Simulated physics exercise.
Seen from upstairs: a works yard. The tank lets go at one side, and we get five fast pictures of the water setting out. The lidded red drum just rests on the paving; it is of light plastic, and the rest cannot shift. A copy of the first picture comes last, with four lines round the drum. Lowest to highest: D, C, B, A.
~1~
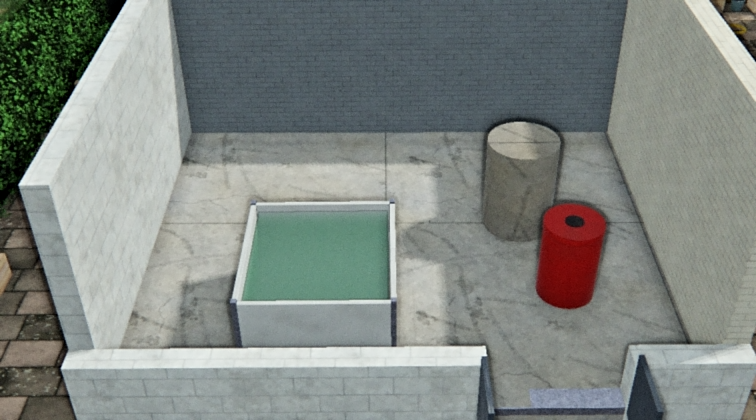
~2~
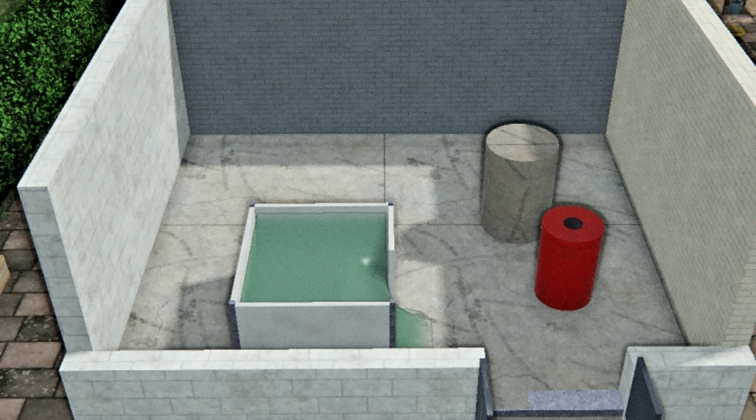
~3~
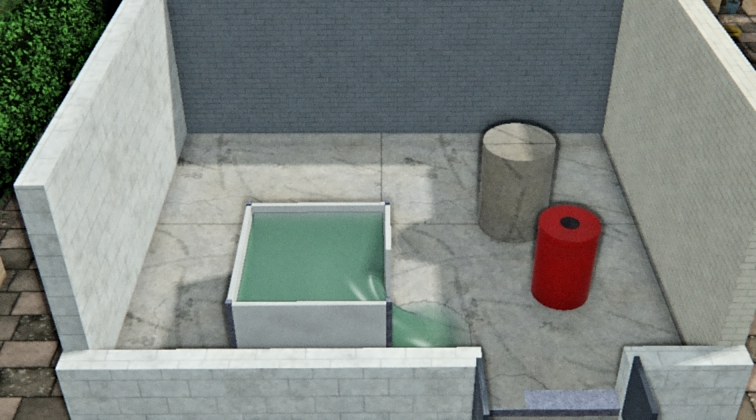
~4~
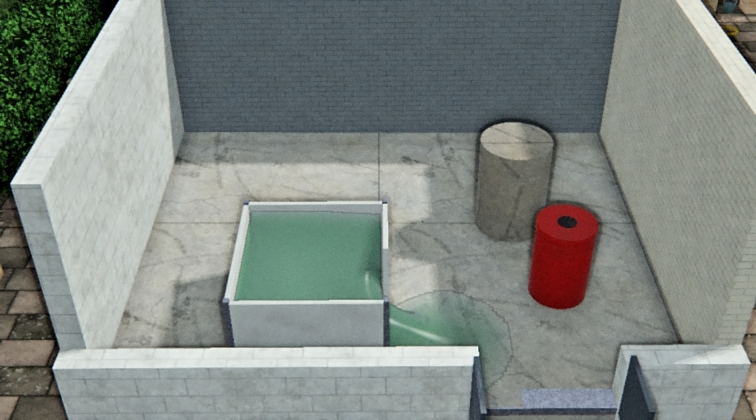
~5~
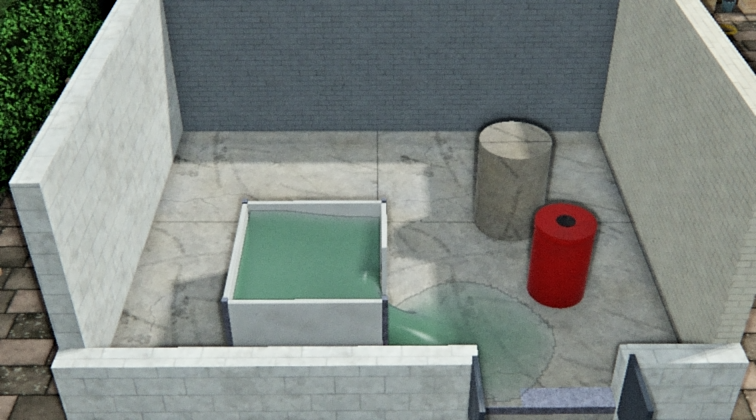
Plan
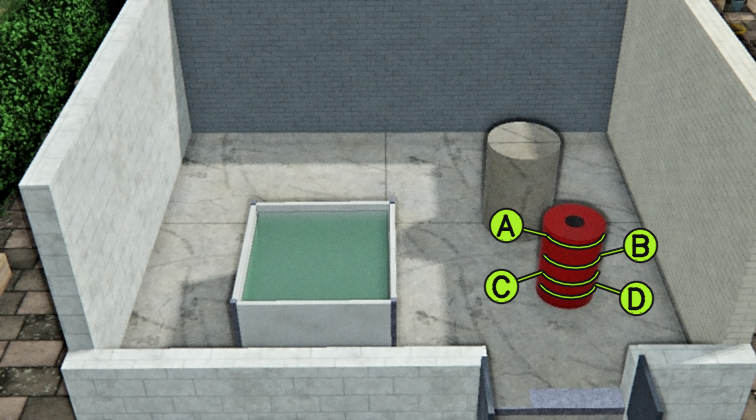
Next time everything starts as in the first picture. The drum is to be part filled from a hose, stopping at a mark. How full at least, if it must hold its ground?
Go for C.
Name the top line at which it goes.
D it is.
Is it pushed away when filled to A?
No, that is safe.
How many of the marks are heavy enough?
Three of the four.
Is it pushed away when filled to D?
Yes, that goes wrong.
On the marked copy, A at (579, 247); B at (575, 268); C at (573, 284); D at (571, 297); from the bottom up D, C, B, A.
If A is chosen, it does not move.
If B is chosen, it does not move.
If C is chosen, it does not move.
If D is chosen, it is pushed about twice its own width away.
